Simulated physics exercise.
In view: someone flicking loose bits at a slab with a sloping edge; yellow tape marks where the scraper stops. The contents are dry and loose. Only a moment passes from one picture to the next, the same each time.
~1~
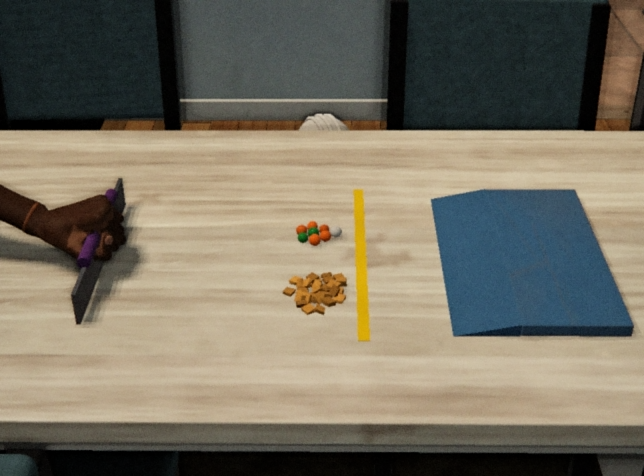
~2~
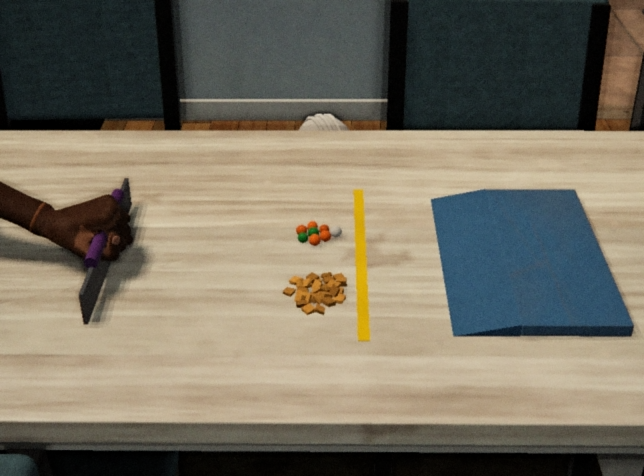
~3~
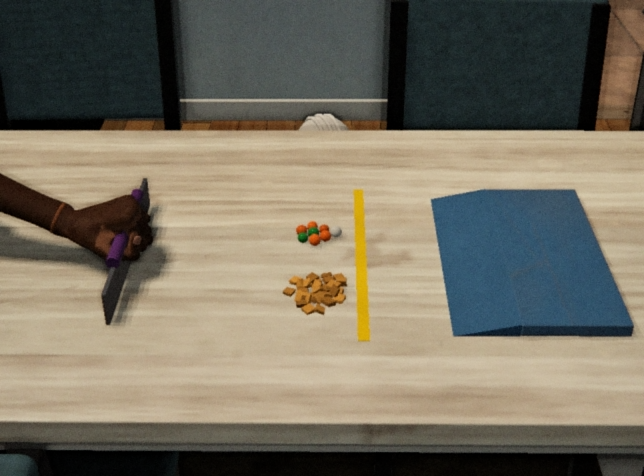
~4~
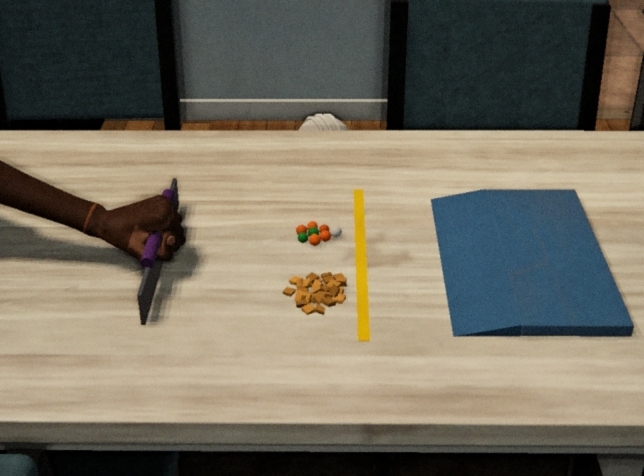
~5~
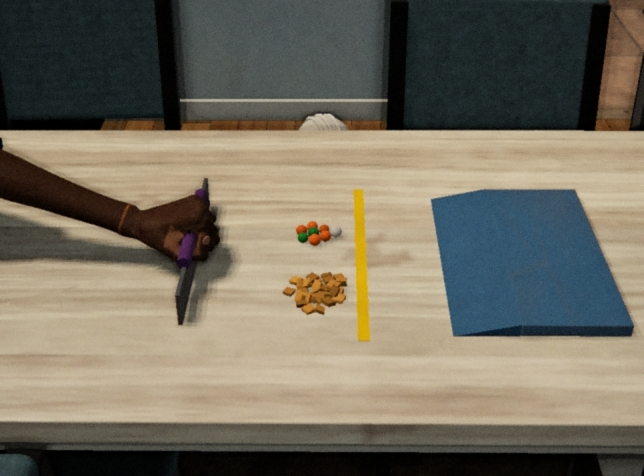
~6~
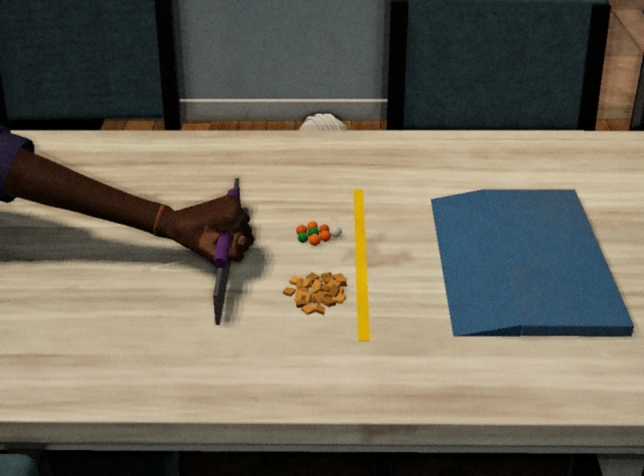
On a pale wooden table, a hand at the left grips a purple-handled scraper, with small colored balls and a pile of tan bits lying before a yellow strip and a blue slab. The hand slides the scraper steadily rightward, the forearm extending into view, until it is close beside the unmoving piles.
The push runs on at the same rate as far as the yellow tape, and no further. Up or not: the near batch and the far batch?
The near batch never reaches the slab and the far batch gets up on to the slab, in part at least.
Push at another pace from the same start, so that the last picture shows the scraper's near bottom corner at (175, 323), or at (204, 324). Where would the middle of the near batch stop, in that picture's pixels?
One: (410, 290). Two: (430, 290).
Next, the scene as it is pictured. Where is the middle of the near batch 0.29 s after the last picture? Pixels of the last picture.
Near (408, 291).
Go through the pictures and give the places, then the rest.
Scraper near (79, 300), at rest; yellow tape near (359, 196); top of the ramp near (520, 315); near batch near (319, 290), some cereal squares; far batch near (314, 233), a few glass marbles, in the first frame.
Scraper near (86, 300); far batch near (314, 233), in the second frame.
Scraper near (109, 300); near batch near (319, 290), in the third frame.
Scraper near (144, 300); far batch near (314, 233), in the fourth frame.
Scraper near (181, 300); near batch near (319, 290), in the fifth frame.
Scraper near (218, 300); yellow tape near (359, 196); top of the ramp near (520, 315); near batch near (319, 290); far batch near (314, 233), in the sixth frame.
Then, 0.14 s on from there, scraper still moving, near (309, 231); near batch the whole lot short of the ramp; far batch the whole lot short of the ramp.
Then, 0.29 s on from there, scraper stopped at the yellow tape; near batch the whole lot short of the ramp; far batch the whole lot short of the ramp.
Then, 0.57 s on from there, scraper stopped at the yellow tape; near batch near a quarter on the ramp, near two thirds short of the ramp; far batch the bulk past the top, a little on the ramp.
In the end, scraper stopped at the yellow tape; near batch none at all past the top, near a quarter on the ramp, near two thirds short of the ramp; far batch the whole lot past the top.
